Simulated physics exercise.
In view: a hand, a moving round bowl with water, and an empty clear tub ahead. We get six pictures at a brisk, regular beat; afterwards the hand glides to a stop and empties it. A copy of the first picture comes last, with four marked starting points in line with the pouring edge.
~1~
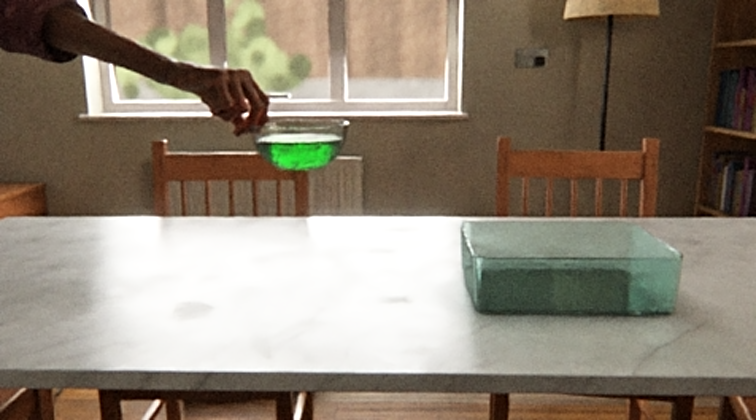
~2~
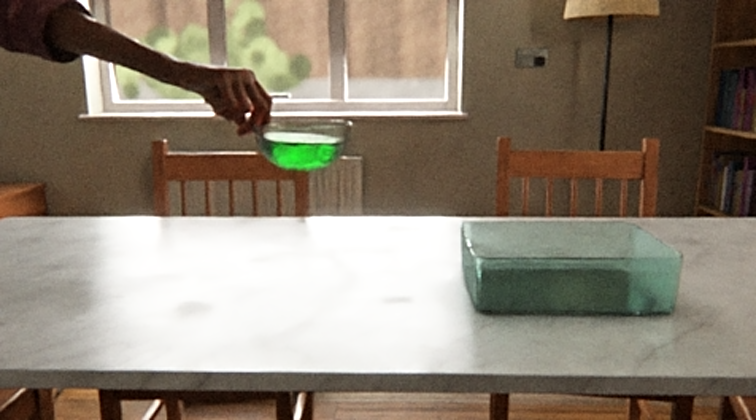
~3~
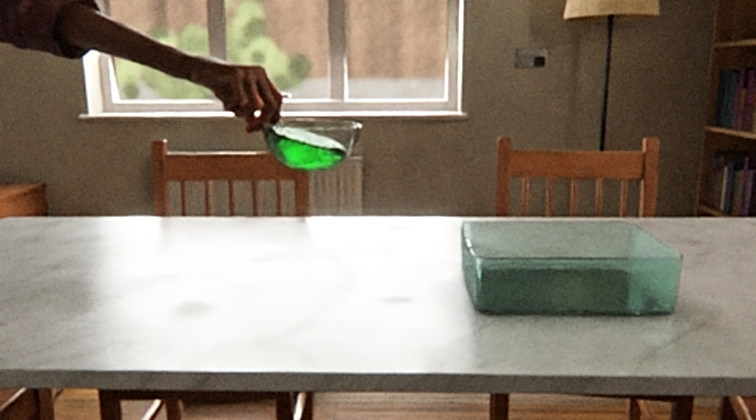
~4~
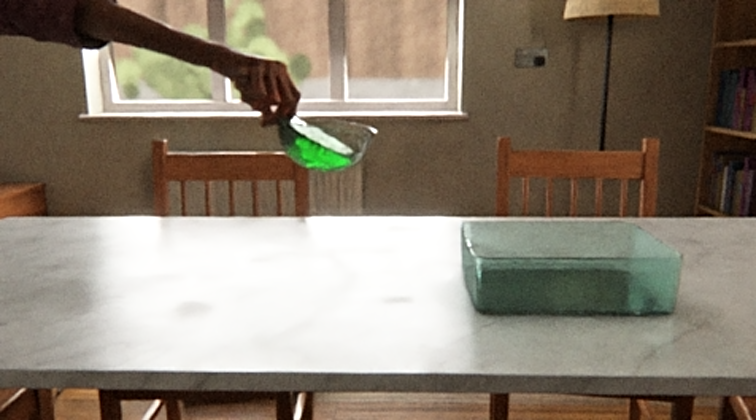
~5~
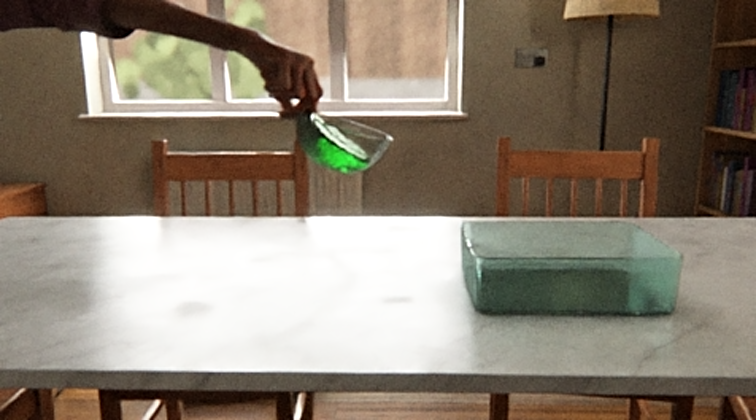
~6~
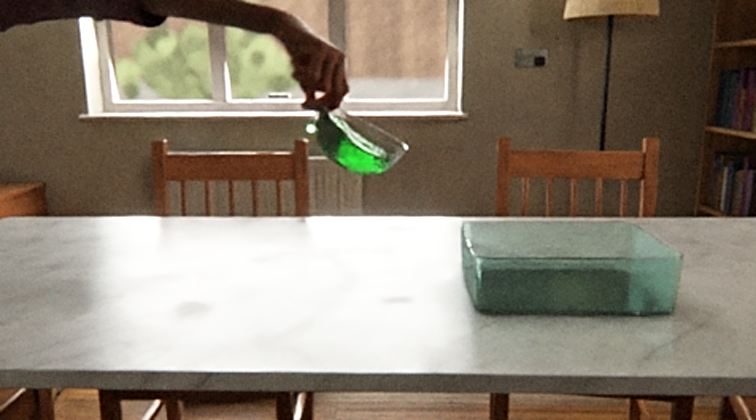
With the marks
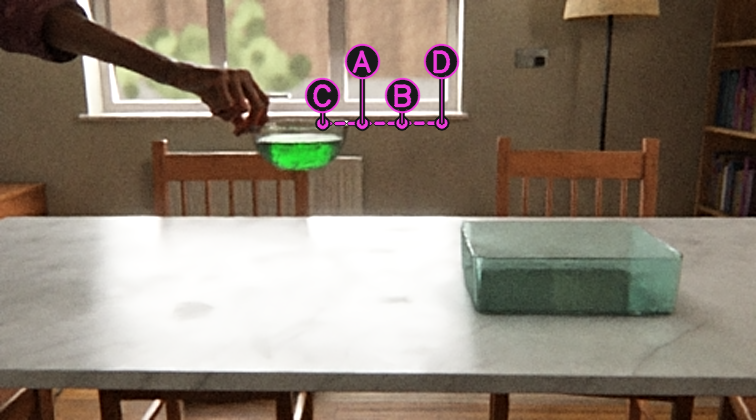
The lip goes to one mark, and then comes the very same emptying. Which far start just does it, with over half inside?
I would pick dot C.
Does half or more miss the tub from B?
No.
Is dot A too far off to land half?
No, that is safe.
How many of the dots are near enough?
All of the four.
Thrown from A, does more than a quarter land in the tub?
Yes.
On the marked copy, A at (362, 123); B at (402, 123); C at (322, 123); D at (441, 123).
For dot A, about 77 % lands in the tub, 9 % falls short and 14 % goes beside or beyond.
For dot B, about 78 % lands in the tub, 7 % falls short and 16 % goes beside or beyond.
For dot C, about 64 % lands in the tub, 26 % falls short and 11 % goes beside or beyond.
For dot D, about 86 % lands in the tub, 8 % falls short and 6 % goes beside or beyond.
